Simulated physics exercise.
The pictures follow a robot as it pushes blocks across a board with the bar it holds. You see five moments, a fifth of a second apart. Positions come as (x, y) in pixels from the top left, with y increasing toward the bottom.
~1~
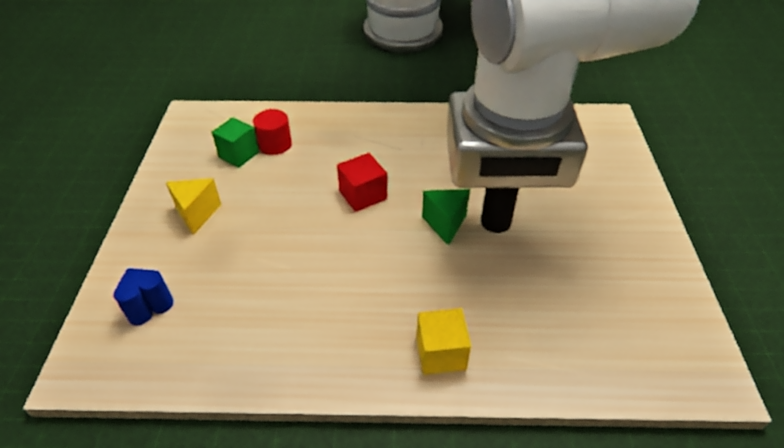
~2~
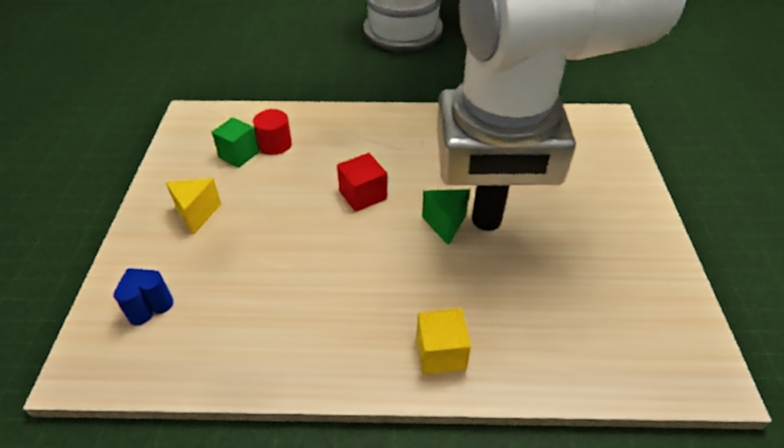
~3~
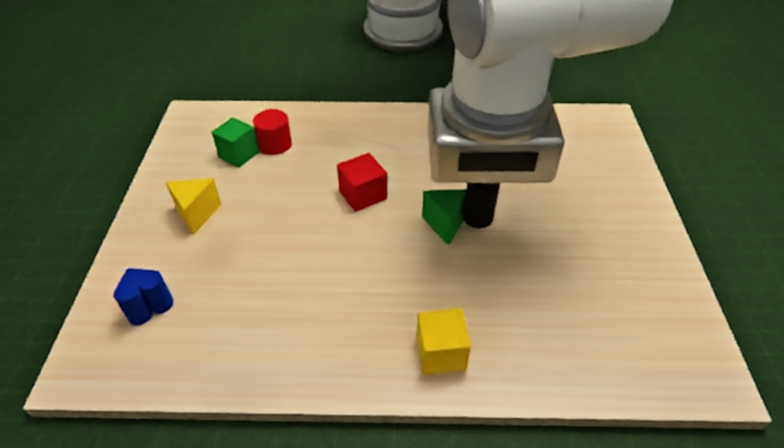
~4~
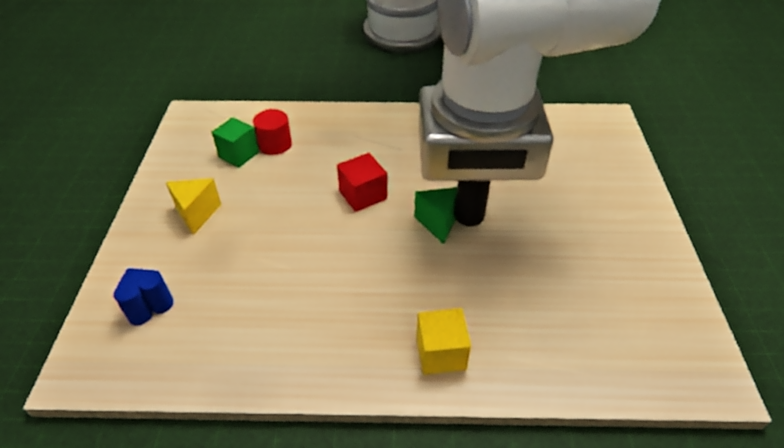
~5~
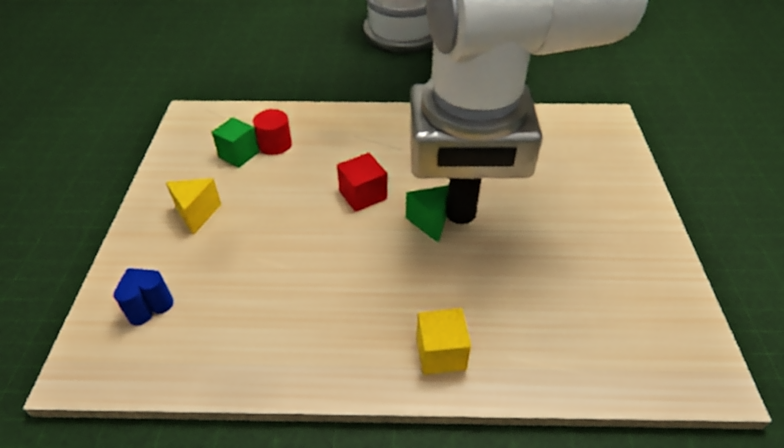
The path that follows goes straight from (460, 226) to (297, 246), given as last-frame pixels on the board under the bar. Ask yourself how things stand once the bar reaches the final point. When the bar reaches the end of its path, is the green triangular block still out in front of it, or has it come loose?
It falls back or aside.
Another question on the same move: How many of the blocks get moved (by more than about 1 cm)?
By the end of the path, one block has moved more than about a centimetre.
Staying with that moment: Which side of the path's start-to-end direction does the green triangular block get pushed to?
Facing from start to end, it will go to the right.
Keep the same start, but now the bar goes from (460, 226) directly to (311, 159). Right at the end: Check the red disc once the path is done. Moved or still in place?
That block stays.
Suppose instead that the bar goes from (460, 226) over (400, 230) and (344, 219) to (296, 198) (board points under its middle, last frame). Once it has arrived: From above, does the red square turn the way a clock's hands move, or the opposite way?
Its rotation is clockwise.
The first path, step by step. One third of the way, bar (405, 221); green triangular block (377, 199), turned 20° clockwise.
Two thirds of the way, bar (351, 227); green triangular block (338, 194), turned 55° clockwise.
At the end, bar (295, 234); red square unmoved; green triangular block (335, 194), turned 65° clockwise.
